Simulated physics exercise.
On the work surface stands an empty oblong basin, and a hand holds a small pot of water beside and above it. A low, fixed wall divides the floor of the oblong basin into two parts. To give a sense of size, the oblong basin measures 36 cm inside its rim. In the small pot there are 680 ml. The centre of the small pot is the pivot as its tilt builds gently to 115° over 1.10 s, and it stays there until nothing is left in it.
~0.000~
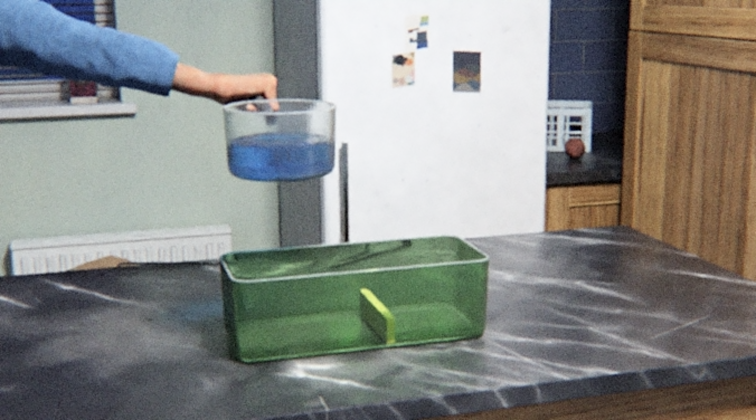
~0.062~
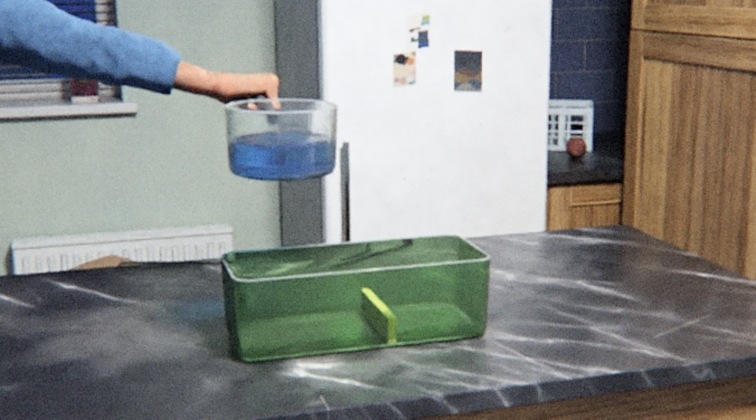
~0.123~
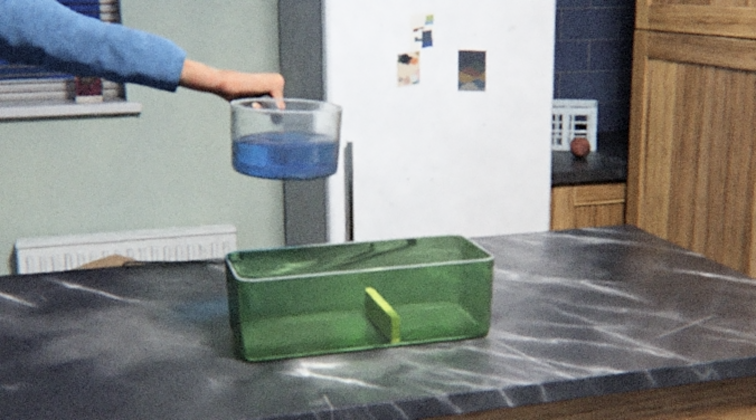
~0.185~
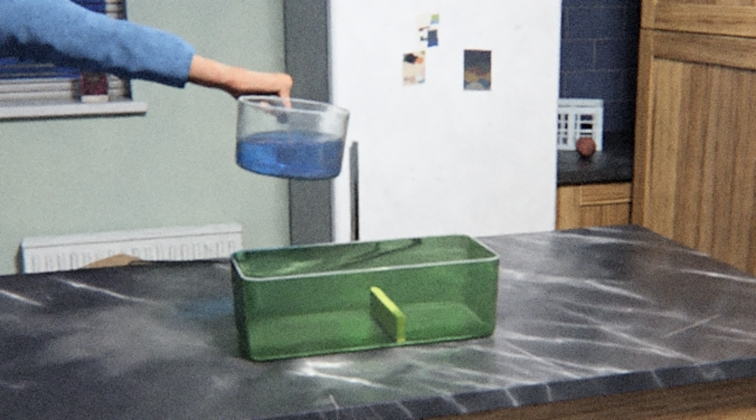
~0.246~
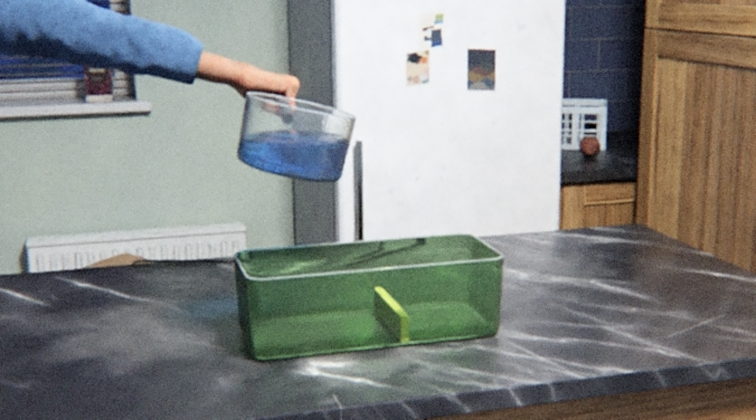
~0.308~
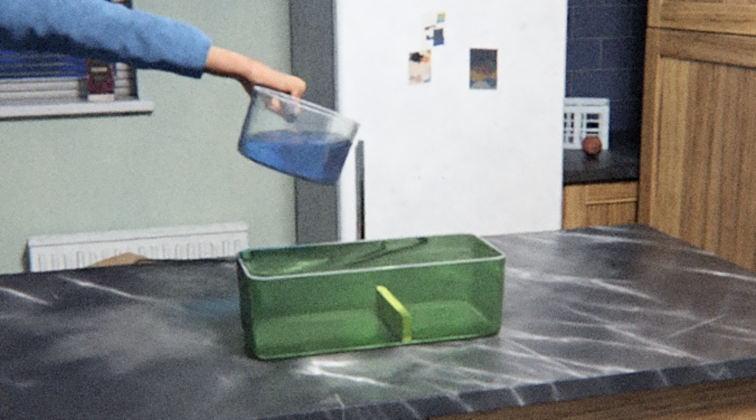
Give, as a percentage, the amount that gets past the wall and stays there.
Past the wall: About 46 %.
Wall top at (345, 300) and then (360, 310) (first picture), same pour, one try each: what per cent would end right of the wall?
I'd put it at about 90 per cent for the first and about 65 per cent for the second.
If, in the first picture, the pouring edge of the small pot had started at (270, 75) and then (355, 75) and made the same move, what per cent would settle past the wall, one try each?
The first try gives around 10 percent, the second around 80 percent.
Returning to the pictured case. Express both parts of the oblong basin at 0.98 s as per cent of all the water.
About 30 left, about 44 right.
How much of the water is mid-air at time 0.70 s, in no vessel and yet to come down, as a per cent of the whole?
Around 36 percent.
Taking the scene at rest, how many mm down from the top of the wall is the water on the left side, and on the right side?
Looks like roughly 26 mm on the left and roughly 22 mm on the right.
Then, 0.70 s in, the tilt is 81° and 59 per cent is still to pour, 2 is left of the wall and 3 right of it.
Then, 0.98 s in, the tilt is 112° and 10 per cent is still to pour, 30 is left of the wall and 45 right of it.
Then, 1.28 s in, the tilt is 115° and 0 per cent is still to pour, 52 is left of the wall and 46 right of it.
Then, 1.60 s in, the tilt is 115° and 0 per cent is still to pour, 52 is left of the wall and 46 right of it.
Finally, 52 per cent lies left of the wall, 46 right of it and 1 outside.
